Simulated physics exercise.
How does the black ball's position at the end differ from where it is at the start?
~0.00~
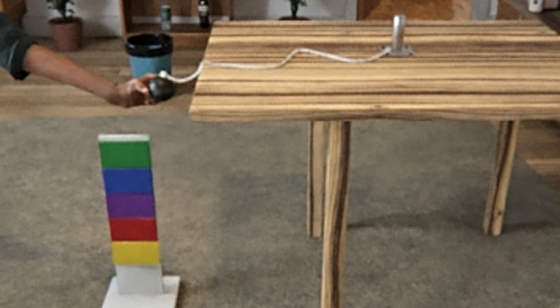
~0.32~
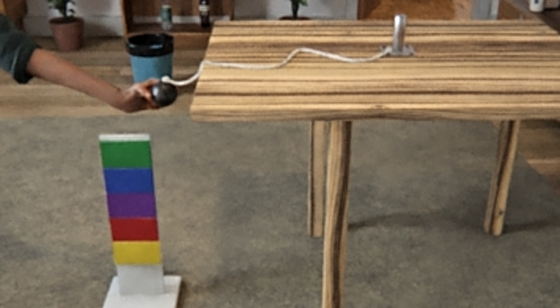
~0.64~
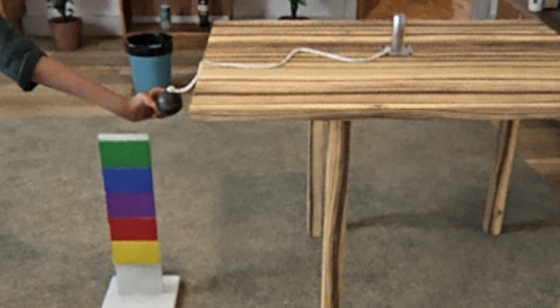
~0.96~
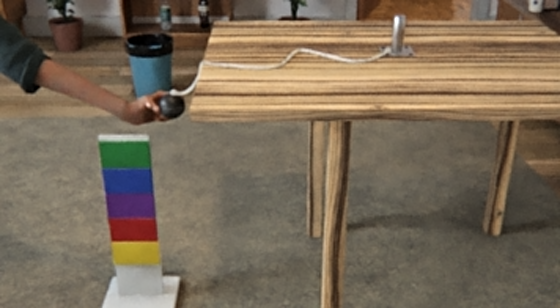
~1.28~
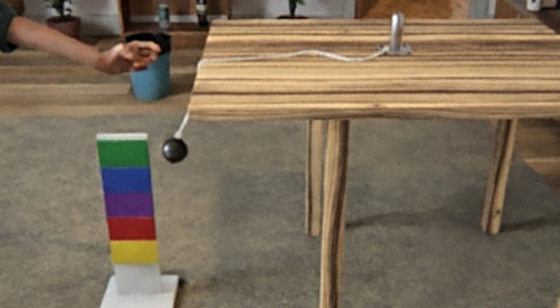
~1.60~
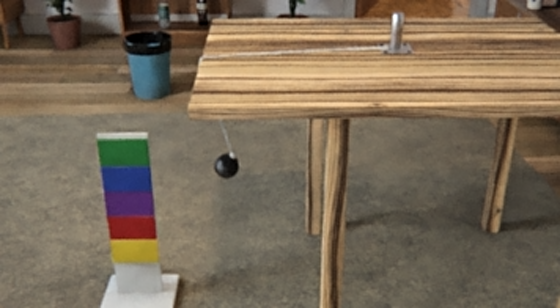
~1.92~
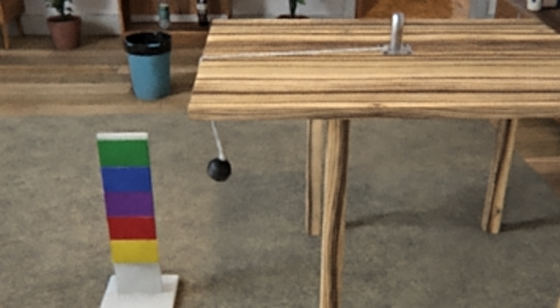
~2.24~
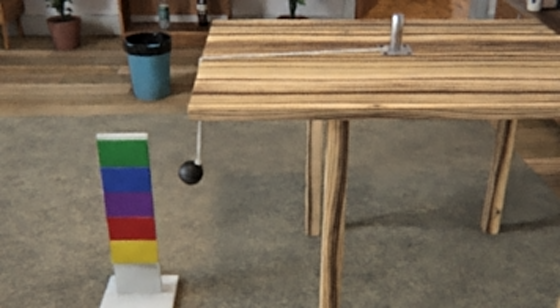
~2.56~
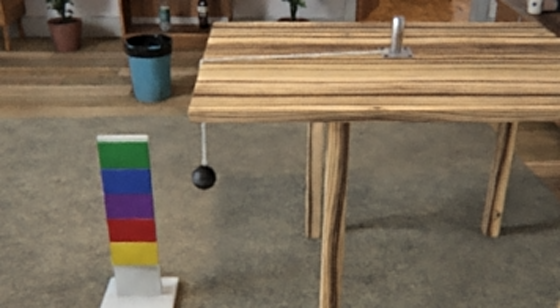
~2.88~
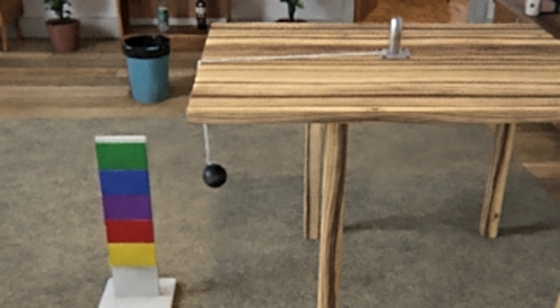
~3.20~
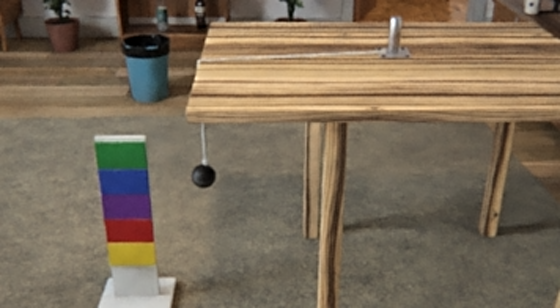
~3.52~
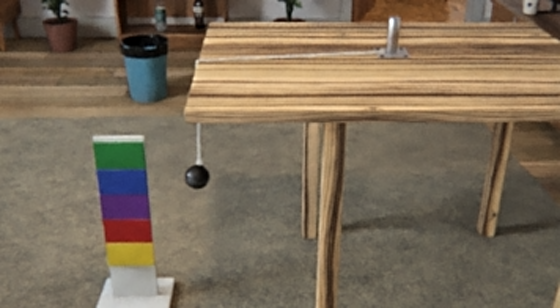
At the start the ball is held in a hand just off the left end of the table, above the level of the coloured bands. At the end it hangs on its cord lower down and a little farther right, below the table edge and level with the blue band.
